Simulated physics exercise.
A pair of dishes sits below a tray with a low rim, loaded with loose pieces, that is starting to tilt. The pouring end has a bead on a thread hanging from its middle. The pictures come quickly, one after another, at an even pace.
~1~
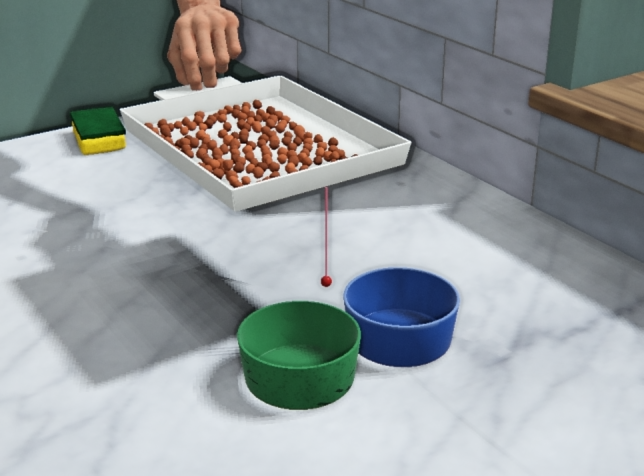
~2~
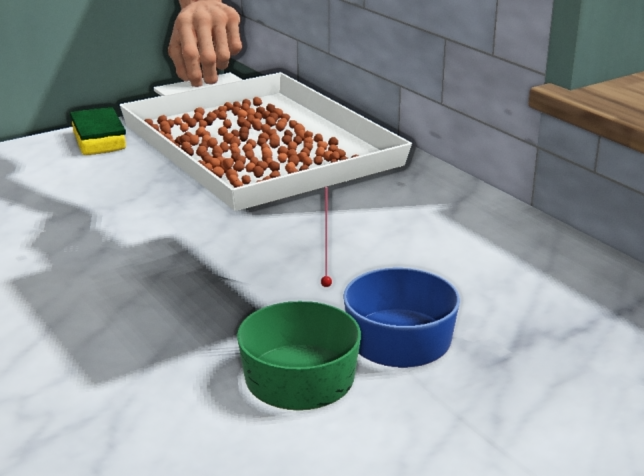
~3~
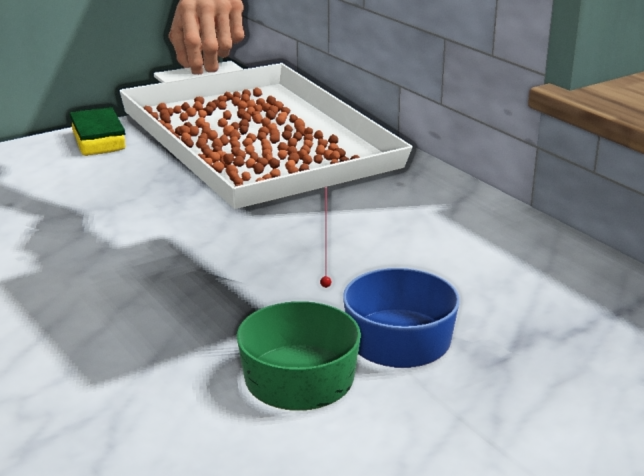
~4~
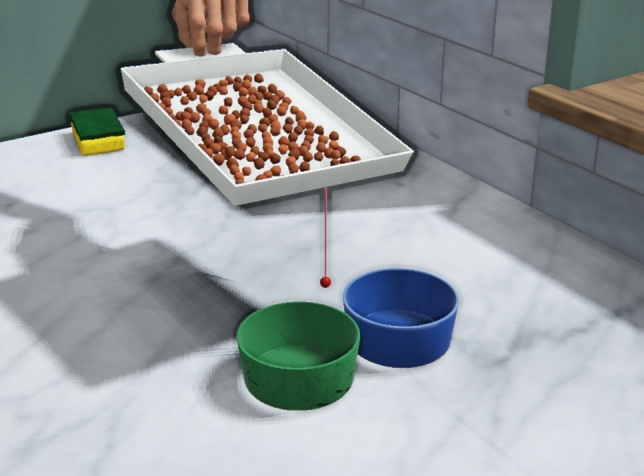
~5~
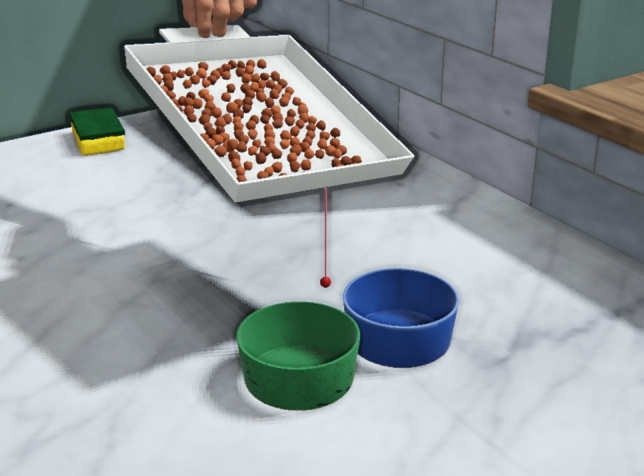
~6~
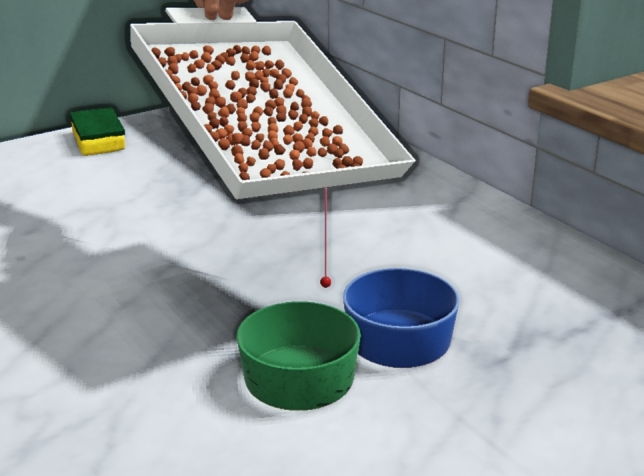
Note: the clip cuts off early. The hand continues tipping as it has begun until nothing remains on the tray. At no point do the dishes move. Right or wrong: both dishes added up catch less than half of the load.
Wrong, they catch more than half.
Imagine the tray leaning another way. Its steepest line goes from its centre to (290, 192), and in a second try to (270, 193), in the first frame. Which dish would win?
Number one favours the left of the two; number two favours the left of the two.
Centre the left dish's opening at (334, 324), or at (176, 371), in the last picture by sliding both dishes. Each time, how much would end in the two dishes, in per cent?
About 90 and 0 per cent respectively.
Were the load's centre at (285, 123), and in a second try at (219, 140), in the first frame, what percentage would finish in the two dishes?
Share in order: Roughly 70 %, 80 %.
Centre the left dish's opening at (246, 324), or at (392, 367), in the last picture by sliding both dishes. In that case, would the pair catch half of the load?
Well, it comes to a lesser portion at first and a lesser portion after that.
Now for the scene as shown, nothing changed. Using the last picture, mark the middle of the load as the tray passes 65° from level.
Its middle sits at about pixel (337, 132).
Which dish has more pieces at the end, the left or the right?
That is the right one.
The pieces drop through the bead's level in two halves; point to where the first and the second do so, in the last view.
It passes near (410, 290) first and then near (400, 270).
Shortly afterwards, tray tipped steeply; the whole lot on the tray.
Next, tray tipped past a quarter turn; all but a few on the tray; only a few in the right dish; only a few outside both.
Some moments later, tray tipped past a quarter turn; a little in the left dish; the bulk in the right dish; near a quarter outside both; only a few in the air.
In the end, tray tipped past a quarter turn; a little in the left dish; the bulk in the right dish; near a quarter outside both.
